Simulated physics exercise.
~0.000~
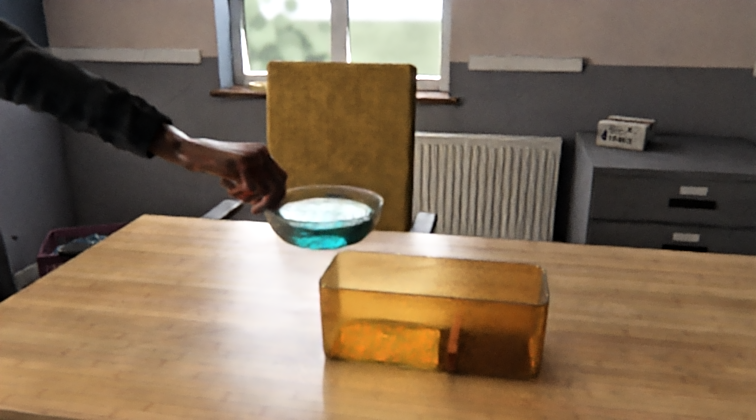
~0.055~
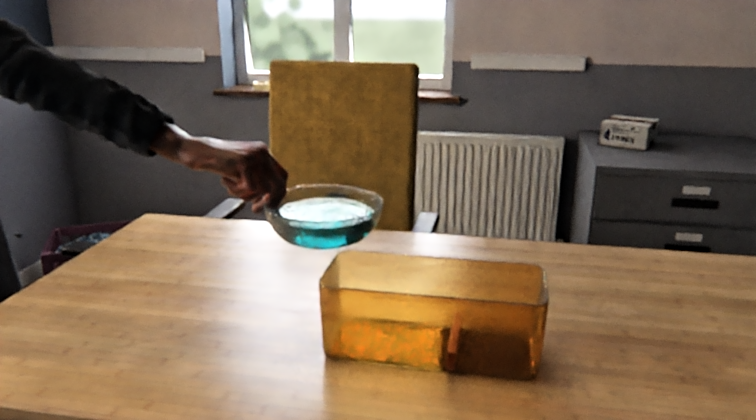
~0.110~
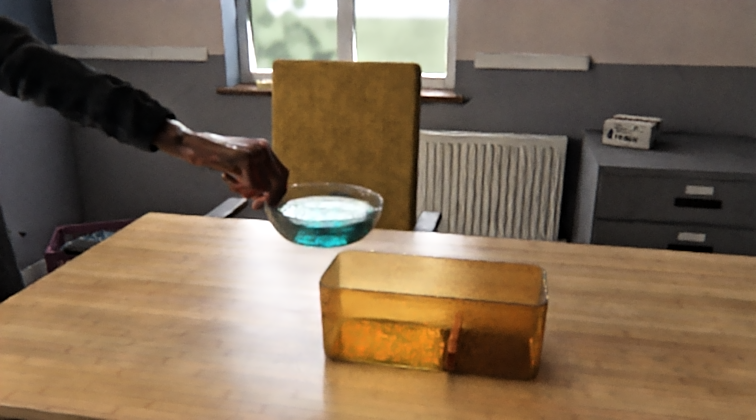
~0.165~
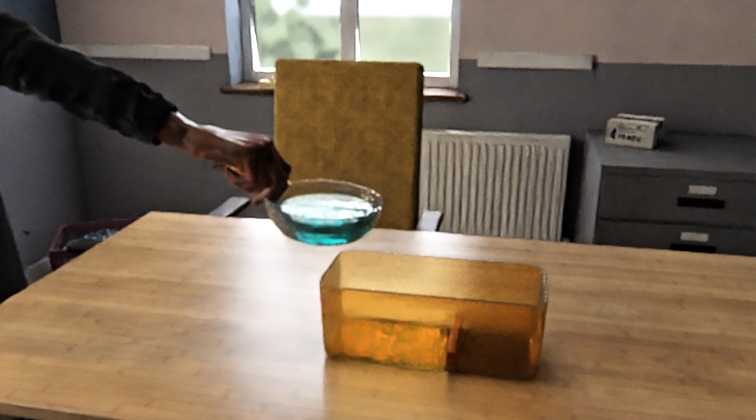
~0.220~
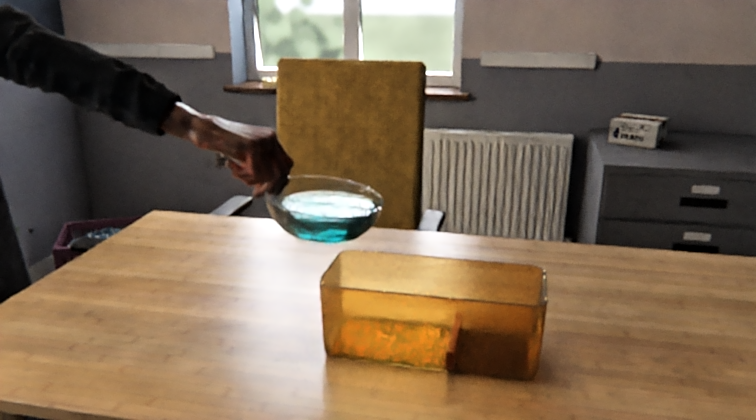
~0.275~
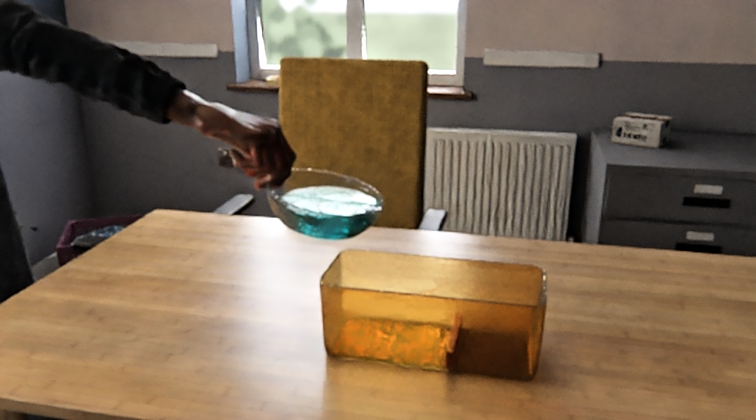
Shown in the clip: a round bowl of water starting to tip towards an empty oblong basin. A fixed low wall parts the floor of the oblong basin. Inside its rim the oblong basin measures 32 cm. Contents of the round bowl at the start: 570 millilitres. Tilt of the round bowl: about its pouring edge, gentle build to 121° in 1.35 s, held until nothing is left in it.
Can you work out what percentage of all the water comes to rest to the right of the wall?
I would put it at 39 per cent.
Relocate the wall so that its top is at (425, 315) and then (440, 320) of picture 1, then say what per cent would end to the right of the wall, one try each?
Roughly 90 per cent, then 70 per cent.
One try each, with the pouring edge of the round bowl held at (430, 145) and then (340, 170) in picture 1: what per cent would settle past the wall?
Try 1: 55 %; try 2: 20 %.
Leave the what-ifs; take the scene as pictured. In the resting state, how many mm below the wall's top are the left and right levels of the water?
About 14 mm on the left, about 12 mm on the right.
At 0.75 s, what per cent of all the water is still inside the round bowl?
Roughly 26 percent.
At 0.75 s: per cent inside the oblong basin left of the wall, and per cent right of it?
Around 30 on the left side and 0 on the right side.
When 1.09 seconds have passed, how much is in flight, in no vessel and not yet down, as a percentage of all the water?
2 per cent, roughly.
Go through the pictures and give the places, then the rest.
In the first frame, it leans 0°; its right rim is at (381, 207); the water meets the walls at (273, 210) and (378, 217); the oblong basin's rim runs from (328, 268) to (546, 286); the wall's top is at (455, 332).
In the second frame, it leans 0°; its right rim is at (381, 208); the water meets the walls at (274, 209) and (378, 216).
In the third frame, it leans 2°; its right rim is at (381, 208); the water meets the walls at (275, 208) and (378, 215).
In the fourth frame, it leans 4°; its right rim is at (381, 208); the water meets the walls at (276, 205) and (378, 214).
In the fifth frame, it leans 8°; its right rim is at (381, 208); the water meets the walls at (277, 201) and (379, 211).
In the sixth frame, it leans 12°; its right rim is at (381, 208); the water meets the walls at (278, 196) and (379, 207).
After 0.75 s the tilt is 71° and 27 per cent is still to pour, 29 is left of the wall and 0 right of it.
After 1.09 s the tilt is 111° and 0 per cent is still to pour, 61 is left of the wall and 37 right of it.
After 1.46 s the tilt is 121° and 0 per cent is still to pour, 63 is left of the wall and 36 right of it.
After 1.85 s the tilt is 121° and 0 per cent is still to pour, 60 is left of the wall and 39 right of it.
In the end 60 per cent lies left of the wall, 39 right of it and 1 outside.
